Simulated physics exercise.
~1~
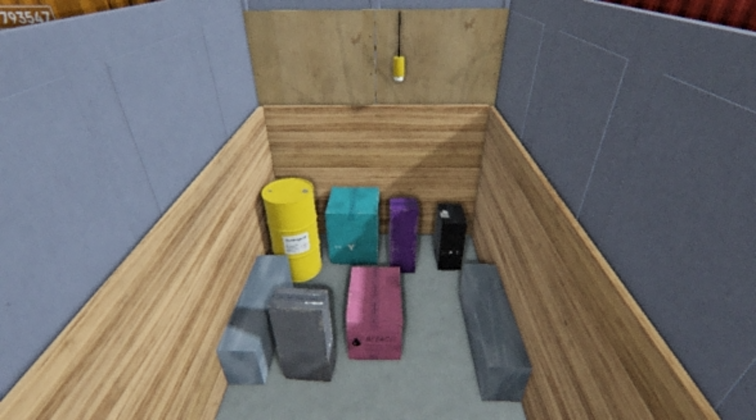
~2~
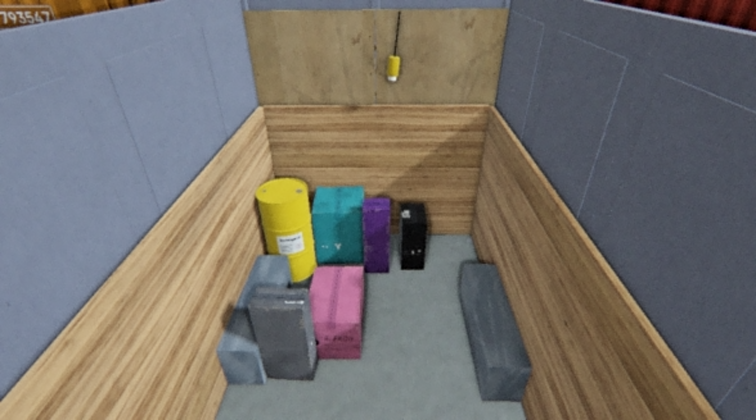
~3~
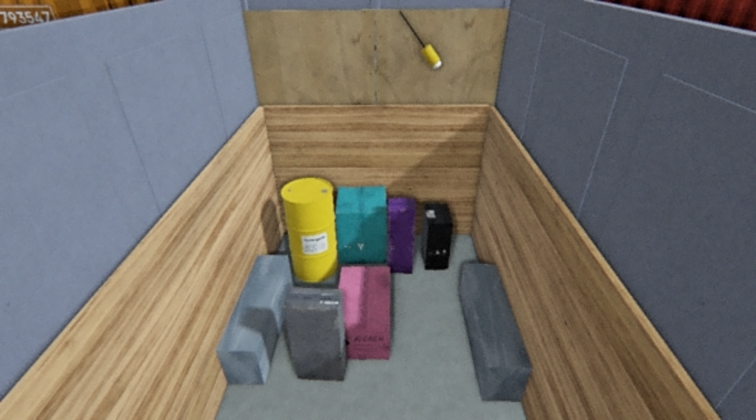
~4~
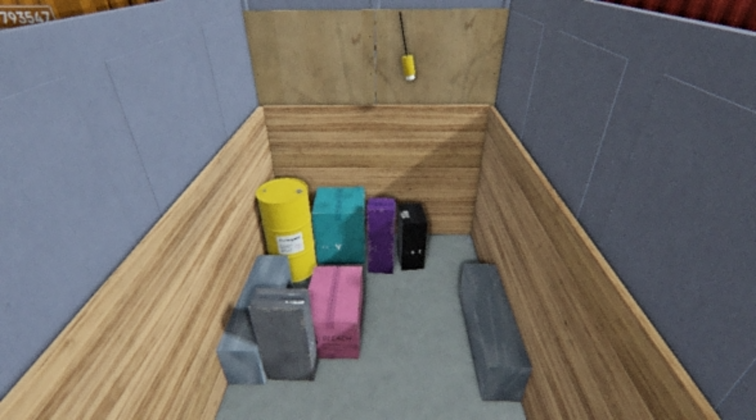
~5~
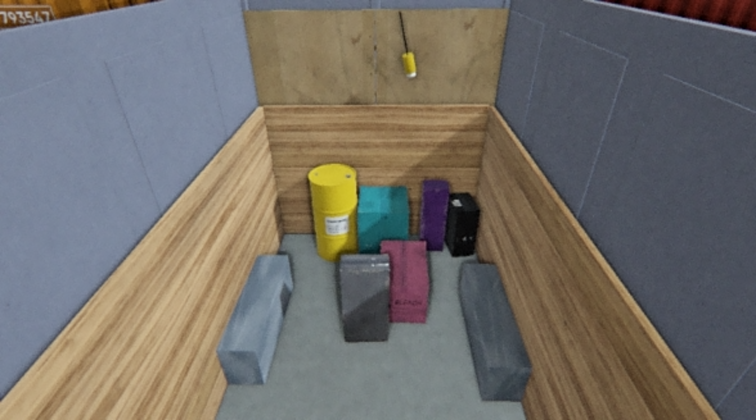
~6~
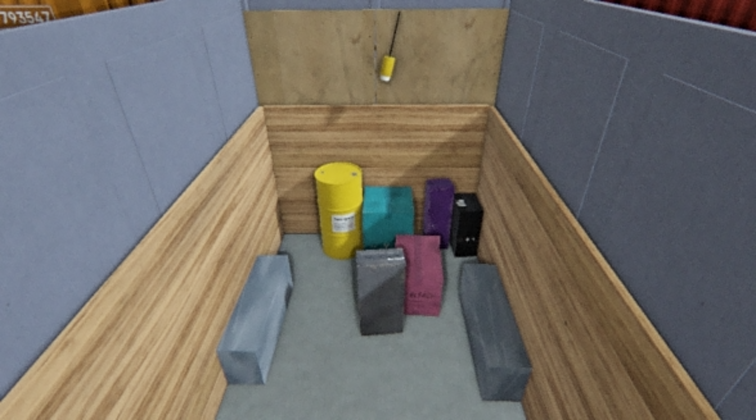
A yellow drum stands at the back left of a wood-lined load bay, seen from above and facing the far wall, beside turquoise, purple and black boxes. In front are a dark grey box and a pink one, between low grey blocks along both sides, while a yellow lamp swings overhead. The load slides left, shifts back to the right, then slips left again, all staying upright. Next it moves right and towards the far wall, the grey and pink boxes travelling farthest. After a last small shift, the drum and boxes end closer together towards the back right, none toppled.
